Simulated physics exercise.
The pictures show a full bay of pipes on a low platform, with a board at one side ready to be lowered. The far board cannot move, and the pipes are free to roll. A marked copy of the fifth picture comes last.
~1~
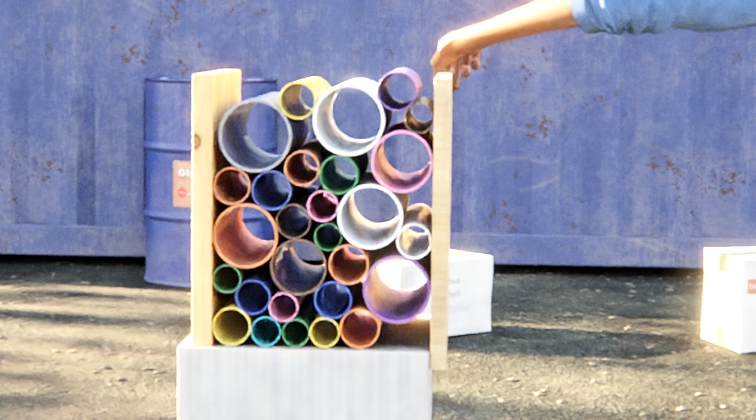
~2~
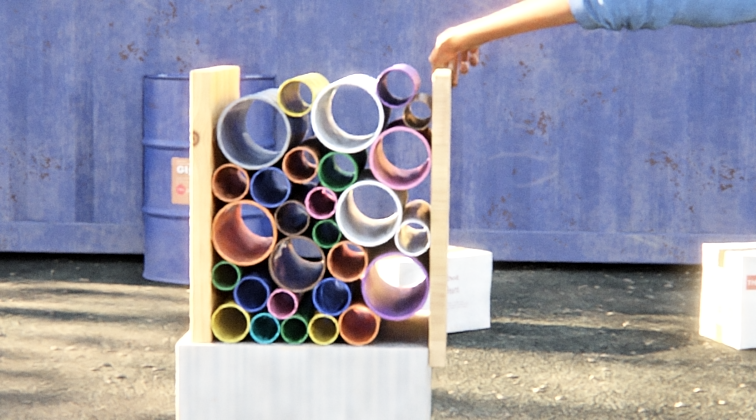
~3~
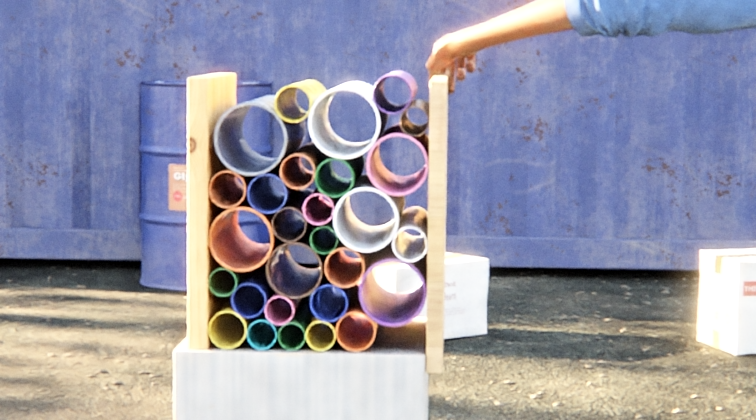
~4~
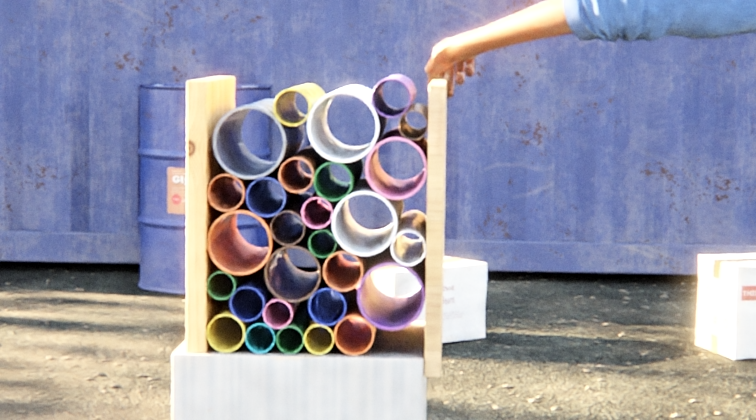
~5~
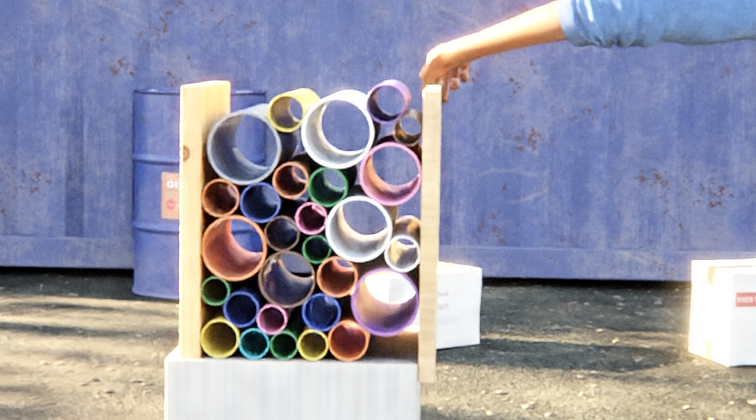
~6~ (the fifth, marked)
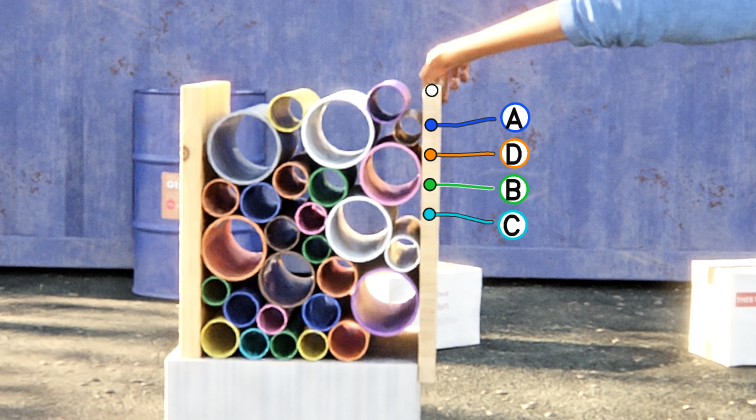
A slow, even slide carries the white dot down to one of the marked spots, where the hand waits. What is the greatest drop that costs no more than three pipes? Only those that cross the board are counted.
It can be let down to C.
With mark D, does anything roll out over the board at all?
Yes.
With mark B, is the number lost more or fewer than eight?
At B, fewer than eight.
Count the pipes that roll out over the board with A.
The count is none.
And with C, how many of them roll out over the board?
At C the number is two.
On the marked copy, A at (431, 125); B at (430, 184); C at (429, 214); D at (431, 155); the white dot at (432, 90).
Taking C. A third of the way, top of the board (423, 147).
Two thirds of the way, top of the board (422, 211).
When it is over, top of the board (422, 213), two out over the board.
As for the rest, A none out over the board; B two out over the board; D two out over the board.
